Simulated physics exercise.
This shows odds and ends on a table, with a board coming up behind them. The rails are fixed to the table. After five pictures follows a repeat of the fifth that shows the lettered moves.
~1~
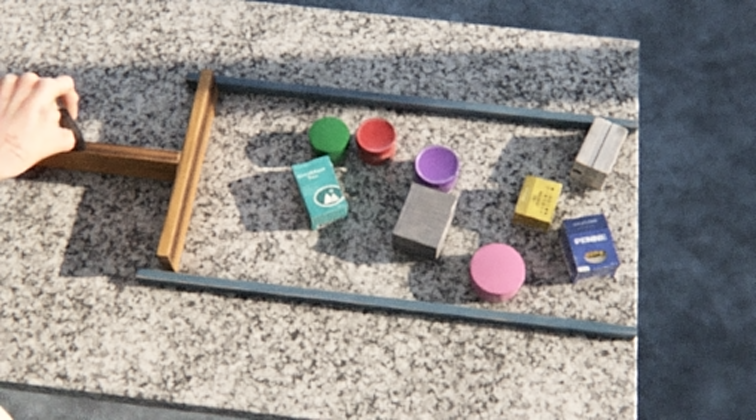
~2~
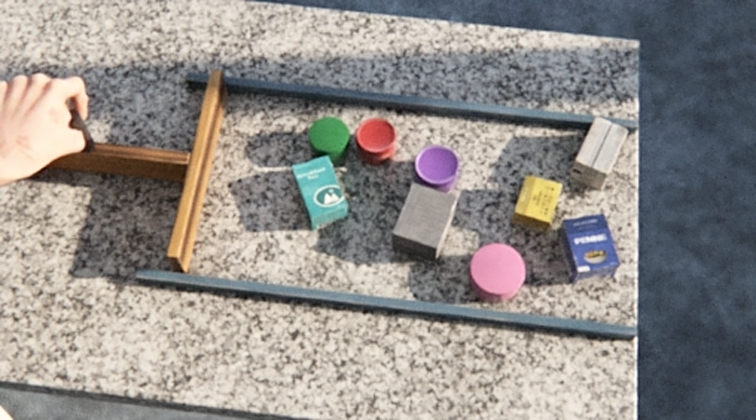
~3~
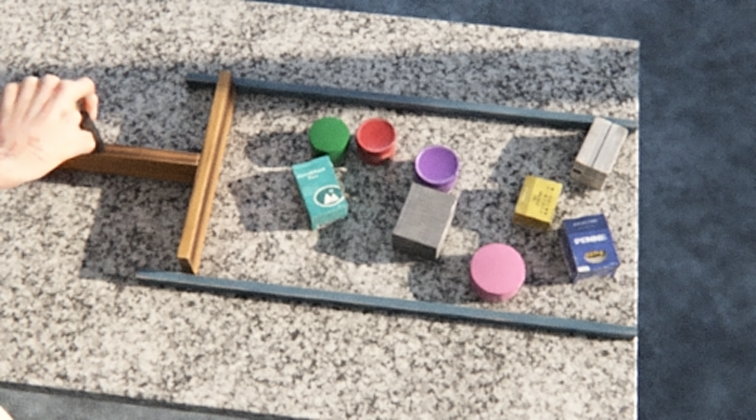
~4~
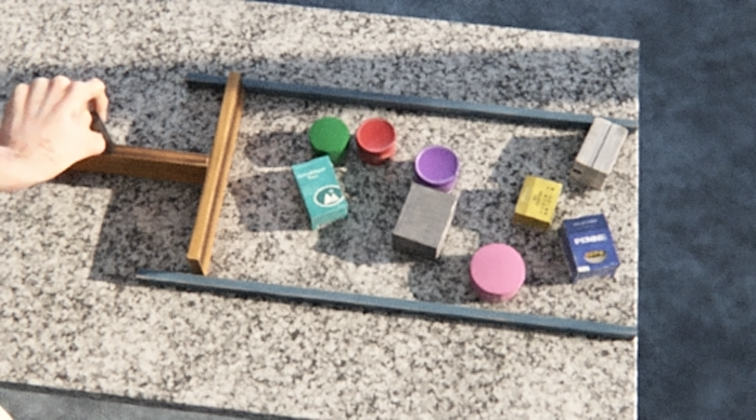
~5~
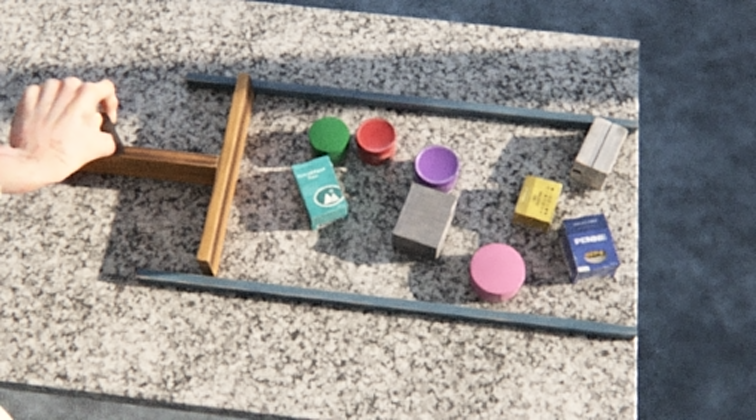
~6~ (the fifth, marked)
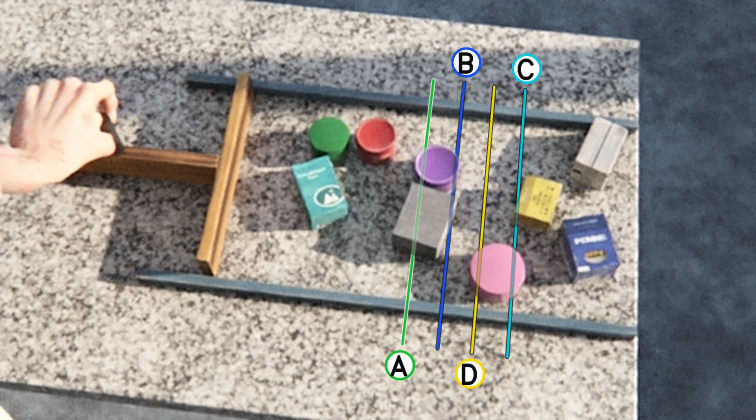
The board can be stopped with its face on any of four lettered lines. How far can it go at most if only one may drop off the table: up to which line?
Stop at C.
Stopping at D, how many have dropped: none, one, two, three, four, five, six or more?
The count is none.
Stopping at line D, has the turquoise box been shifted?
By then, yes.
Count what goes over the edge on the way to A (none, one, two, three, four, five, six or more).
In all, none.
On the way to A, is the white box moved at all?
No.
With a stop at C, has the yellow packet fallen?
No.
On the marked copy, A at (419, 203); B at (452, 207); C at (517, 214); D at (484, 211).
Taking C. A third of the way, board (329, 173); red tub (404, 144); green pot (364, 146).
Two thirds of the way, board (435, 185); yellow packet (545, 204); pink pot (526, 288).
When it is over, board (517, 194); blue packet (630, 257); yellow packet (625, 208); none fallen.
As for the rest, A is within the limit but short; B is within the limit but short; D is within the limit but short.
